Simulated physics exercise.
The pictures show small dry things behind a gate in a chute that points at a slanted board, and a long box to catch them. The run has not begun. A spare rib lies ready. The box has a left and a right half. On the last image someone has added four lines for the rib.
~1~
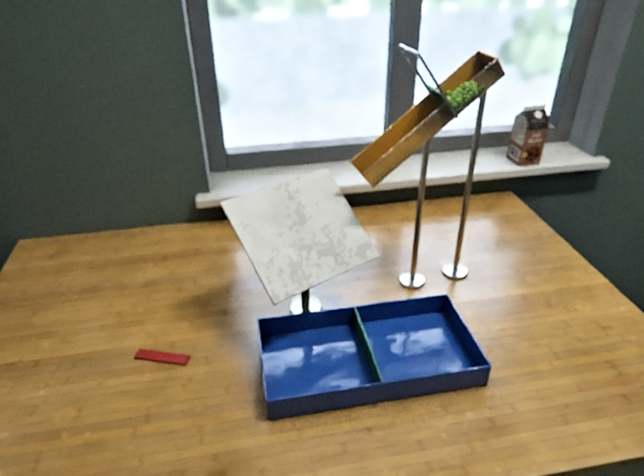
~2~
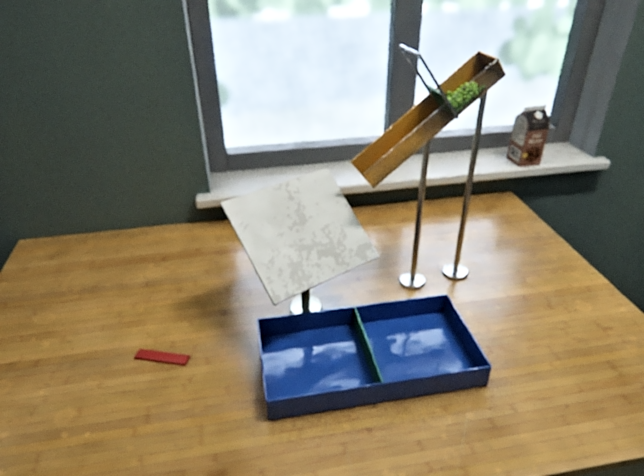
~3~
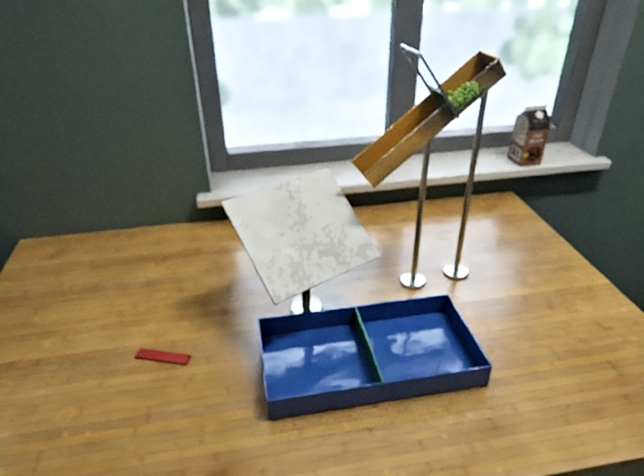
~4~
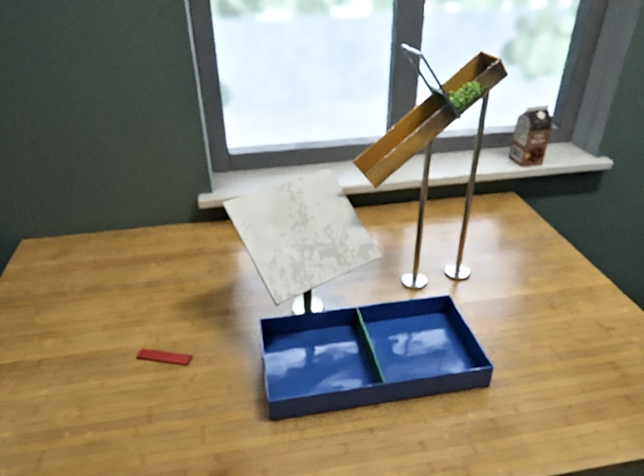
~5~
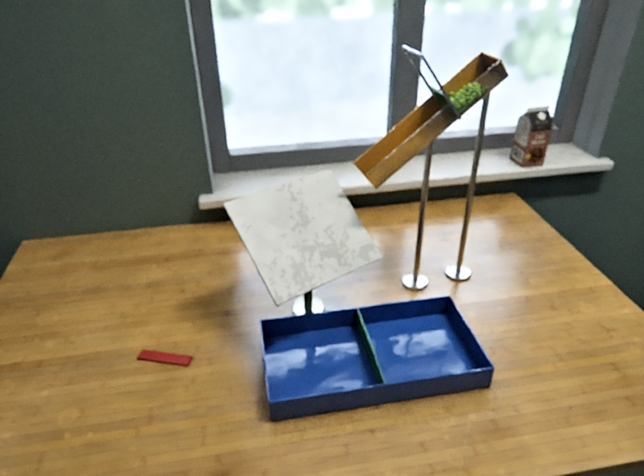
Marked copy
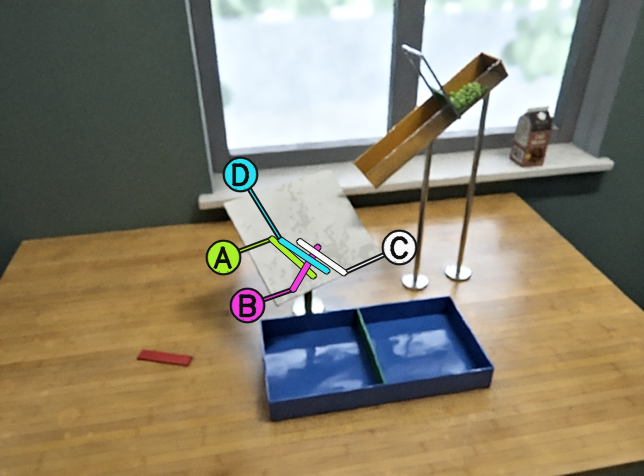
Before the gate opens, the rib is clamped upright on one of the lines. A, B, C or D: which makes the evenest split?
Go for D.
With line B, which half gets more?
Left.
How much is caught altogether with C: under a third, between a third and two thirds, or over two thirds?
It is over two thirds.
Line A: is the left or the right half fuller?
Left.
On the marked copy, line A from (271, 239) to (313, 275); line B from (317, 247) to (293, 289); line C from (299, 241) to (344, 272); line D from (281, 240) to (326, 270).
For line A, of what is caught, most in the left half, about a quarter in the right.
For line B, of what is caught, most in the left half, about a quarter in the right.
For line C, of what is caught, about a quarter in the left half, most in the right.
For line D, of what is caught, about half in the left half, about half in the right.
